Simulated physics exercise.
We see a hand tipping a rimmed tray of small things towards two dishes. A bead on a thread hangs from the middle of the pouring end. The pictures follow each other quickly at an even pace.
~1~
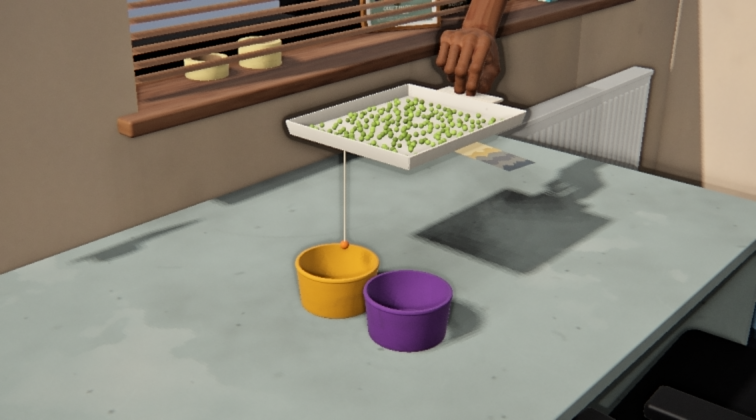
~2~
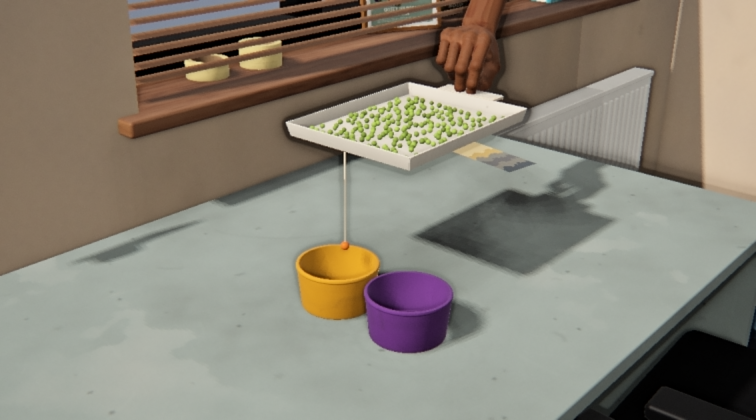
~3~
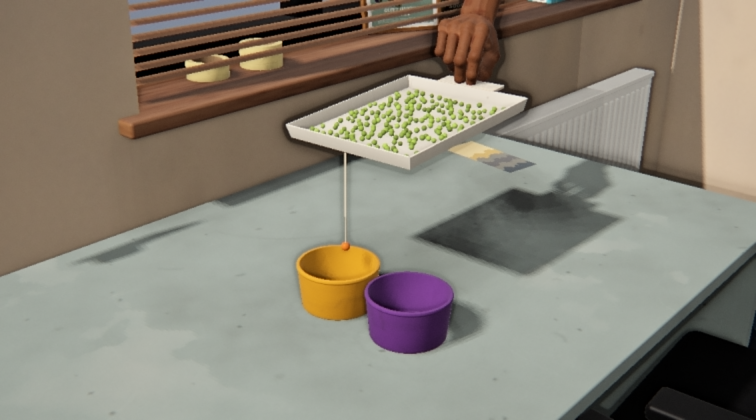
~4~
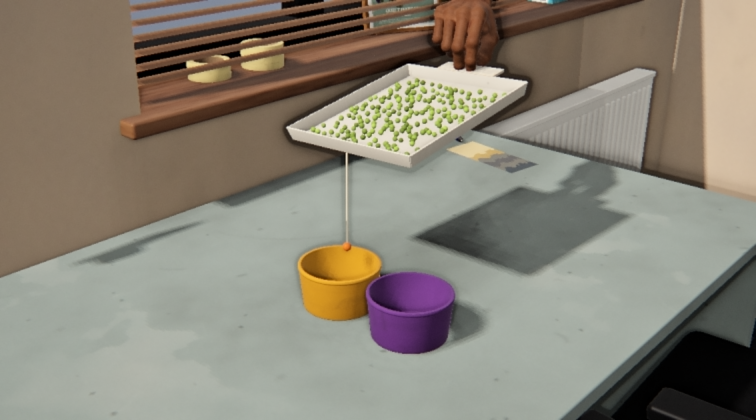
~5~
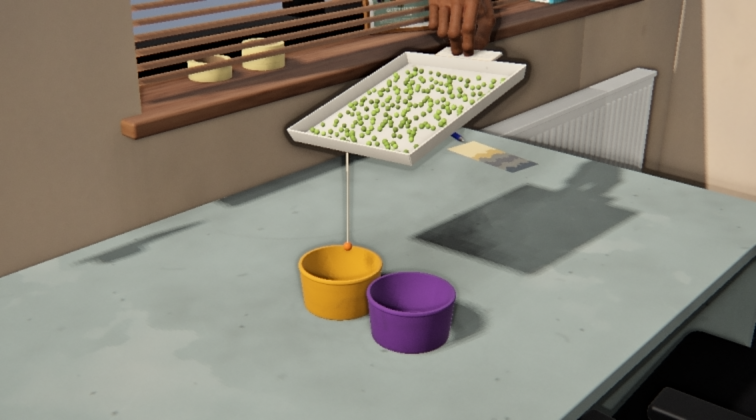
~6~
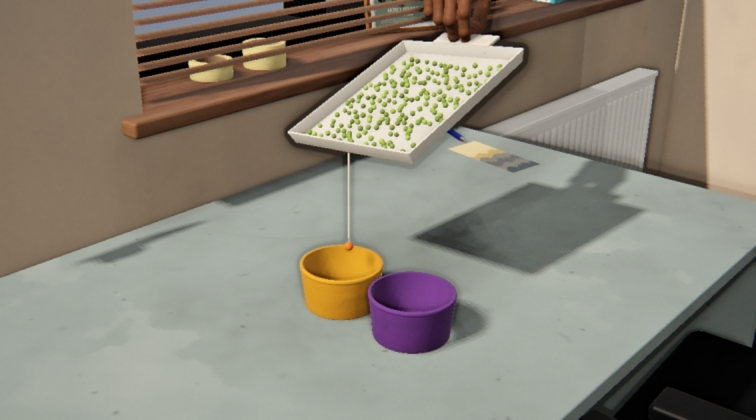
On a grey table, a hand gradually tilts a white tray of peas above two dishes.
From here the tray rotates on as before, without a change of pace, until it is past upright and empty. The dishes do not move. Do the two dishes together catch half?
Together they catch only the smaller part.
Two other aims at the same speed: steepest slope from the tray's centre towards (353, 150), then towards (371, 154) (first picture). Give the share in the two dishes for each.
The first gives 40 %, the second 70 %.
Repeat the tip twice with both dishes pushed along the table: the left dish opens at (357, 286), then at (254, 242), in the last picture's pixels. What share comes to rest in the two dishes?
Roughly 10 per cent, and 70 per cent.
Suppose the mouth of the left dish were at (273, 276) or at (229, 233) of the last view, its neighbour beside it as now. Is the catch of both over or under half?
At the first place the smaller part, at the second above a half.
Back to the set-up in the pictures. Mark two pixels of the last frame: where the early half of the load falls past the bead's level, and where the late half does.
At about (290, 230), then at (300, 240).
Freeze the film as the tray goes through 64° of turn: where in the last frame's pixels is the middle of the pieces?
Near (328, 139).
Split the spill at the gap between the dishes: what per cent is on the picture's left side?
It comes to 100 per cent or so.
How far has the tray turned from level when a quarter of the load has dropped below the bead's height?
Roughly 105°.
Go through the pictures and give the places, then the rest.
The first frame shows corners of the pouring end (290, 121) and (409, 155), level; middle of the load (410, 124), dried peas; left dish (310, 291); right dish (380, 323); bead on its thread (345, 245).
The second frame shows corners of the pouring end (291, 122) and (409, 156), level; middle of the load (411, 124).
The third frame shows corners of the pouring end (291, 124) and (409, 155), tipped barely, lowest at the left corner; middle of the load (411, 119).
The fourth frame shows corners of the pouring end (291, 127) and (409, 154), tipped a little, lowest at the left corner; middle of the load (411, 112).
The fifth frame shows corners of the pouring end (291, 129) and (409, 152), tipped clearly, lowest at the left corner; middle of the load (410, 105).
The sixth frame shows corners of the pouring end (292, 131) and (408, 151), tipped clearly, lowest at the left corner; middle of the load (406, 99), roughly half on the move; left dish (314, 293); right dish (384, 325).
Just after the last frame, tray tipped steeply; the larger part on the tray; just a few outside both; about a tenth in the air.
A moment on, tray tipped past a quarter turn; roughly two thirds on the tray; just a few in the left dish; roughly a quarter outside both; about a tenth in the air.
Further on, tray tipped past a quarter turn; roughly a quarter in the left dish; the larger part outside both.
When it is over, tray tipped past a quarter turn; not one in the right dish; roughly a quarter in the left dish; the larger part outside both.
